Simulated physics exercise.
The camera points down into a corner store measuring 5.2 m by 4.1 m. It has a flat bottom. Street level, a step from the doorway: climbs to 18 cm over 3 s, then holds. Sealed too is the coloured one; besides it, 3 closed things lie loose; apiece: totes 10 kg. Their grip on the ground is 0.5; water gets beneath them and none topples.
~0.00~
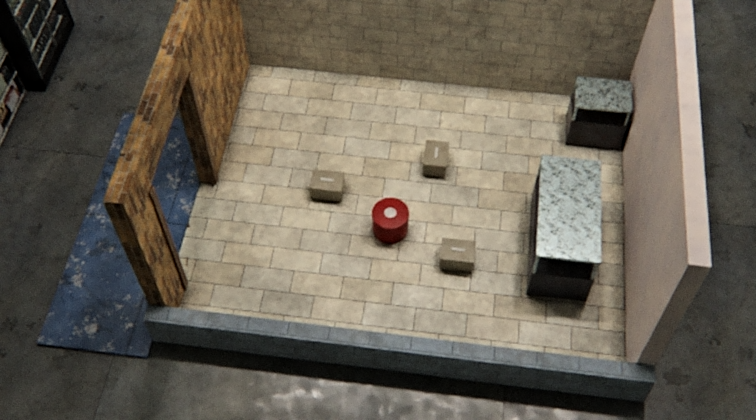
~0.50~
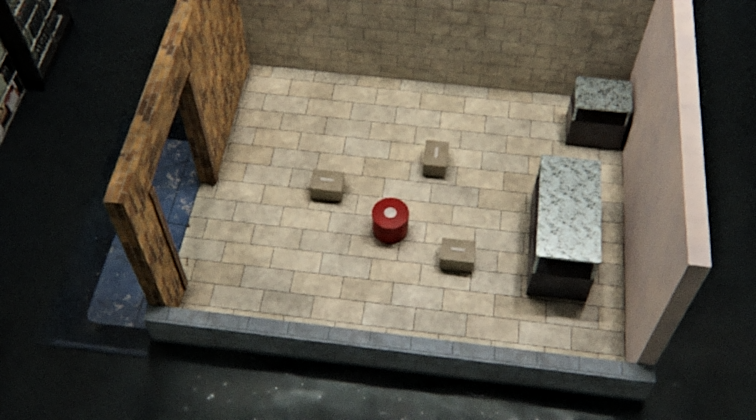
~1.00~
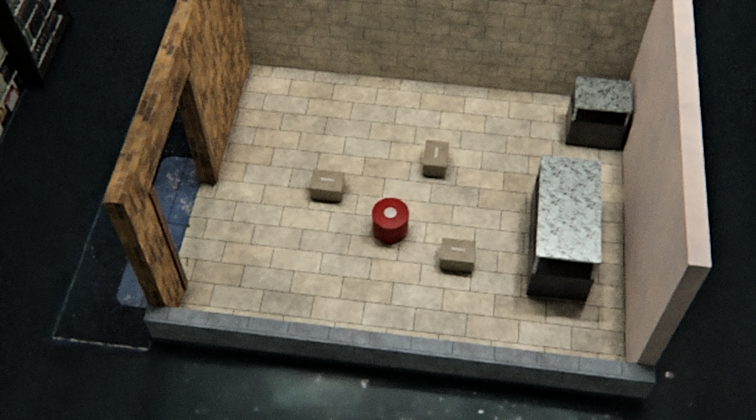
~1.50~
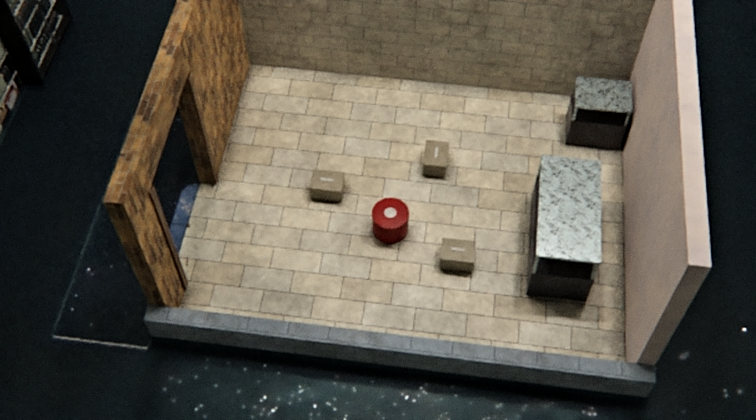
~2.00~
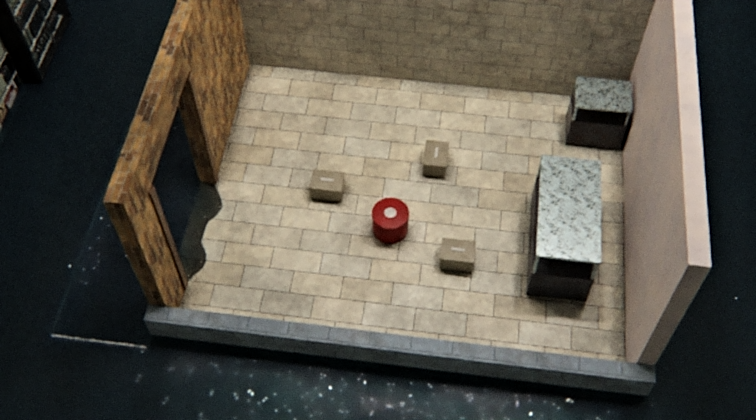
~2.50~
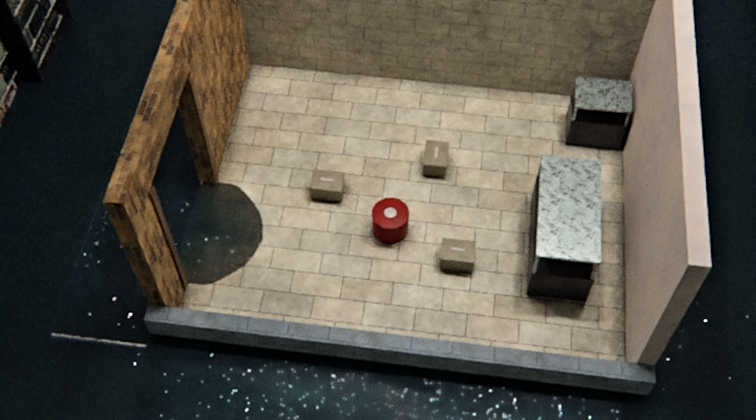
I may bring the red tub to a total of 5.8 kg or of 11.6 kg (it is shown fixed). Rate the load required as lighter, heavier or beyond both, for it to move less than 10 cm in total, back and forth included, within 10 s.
Beyond both.
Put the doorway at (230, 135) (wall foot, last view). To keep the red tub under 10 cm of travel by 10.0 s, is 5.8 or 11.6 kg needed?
The small mass already works.
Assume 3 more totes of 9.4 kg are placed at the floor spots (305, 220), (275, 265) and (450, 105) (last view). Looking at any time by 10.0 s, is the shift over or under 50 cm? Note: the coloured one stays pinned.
Order as asked: Goes beyond / goes beyond / stays within.
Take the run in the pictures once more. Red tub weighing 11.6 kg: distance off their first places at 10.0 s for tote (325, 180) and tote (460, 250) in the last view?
The first is 30 cm from its start, the second 10 cm.
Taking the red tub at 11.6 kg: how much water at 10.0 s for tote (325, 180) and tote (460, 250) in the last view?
Depth approx. 5 cm / 8 cm.
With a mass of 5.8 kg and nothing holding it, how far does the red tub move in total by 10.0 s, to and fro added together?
Some 350 cm in all.
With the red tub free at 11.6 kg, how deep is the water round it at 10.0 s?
Depth: Approx. 6 cm.
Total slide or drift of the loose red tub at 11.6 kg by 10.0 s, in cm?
I'd put it near 120 cm in all.
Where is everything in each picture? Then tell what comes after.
In the first frame, the red tub at (390, 213) rests on the ground; water covers 0.0 m2; 0 of 4 have shifted.
In the second frame, the red tub at (390, 213) rests on the ground; water covers 0.0 m2; 0 of 4 have shifted.
In the third frame, the red tub at (390, 213) rests on the ground; 0.0 m2 under water; 0 of 4 have shifted.
In the fourth frame, the red tub at (390, 213) rests on the ground; 0.0 m2 under water; 0 of 4 have shifted.
In the fifth frame, the red tub at (390, 213) rests on the ground; 0.1 m2 under water; 0 of 4 have shifted.
In the sixth frame, the red tub at (390, 213) rests on the ground; 0.8 m2 under water; 0 of 4 have shifted.
After 3.5 s the red tub would be 0 cm from its start with 5.8 kg and 0 cm from its start with 11.6 kg; 0 cm of water round it then.
After 4.5 s the red tub would be 36 cm from its start with 5.8 kg and 14 cm from its start with 11.6 kg; 4 cm of water round it then.
After 7.0 s the red tub would be 160 cm from its start with 5.8 kg and 81 cm from its start with 11.6 kg; 5 cm of water round it then.
After 10.0 s the red tub would be 226 cm from its start with 5.8 kg and 125 cm from its start with 11.6 kg; 6 cm of water round it then.
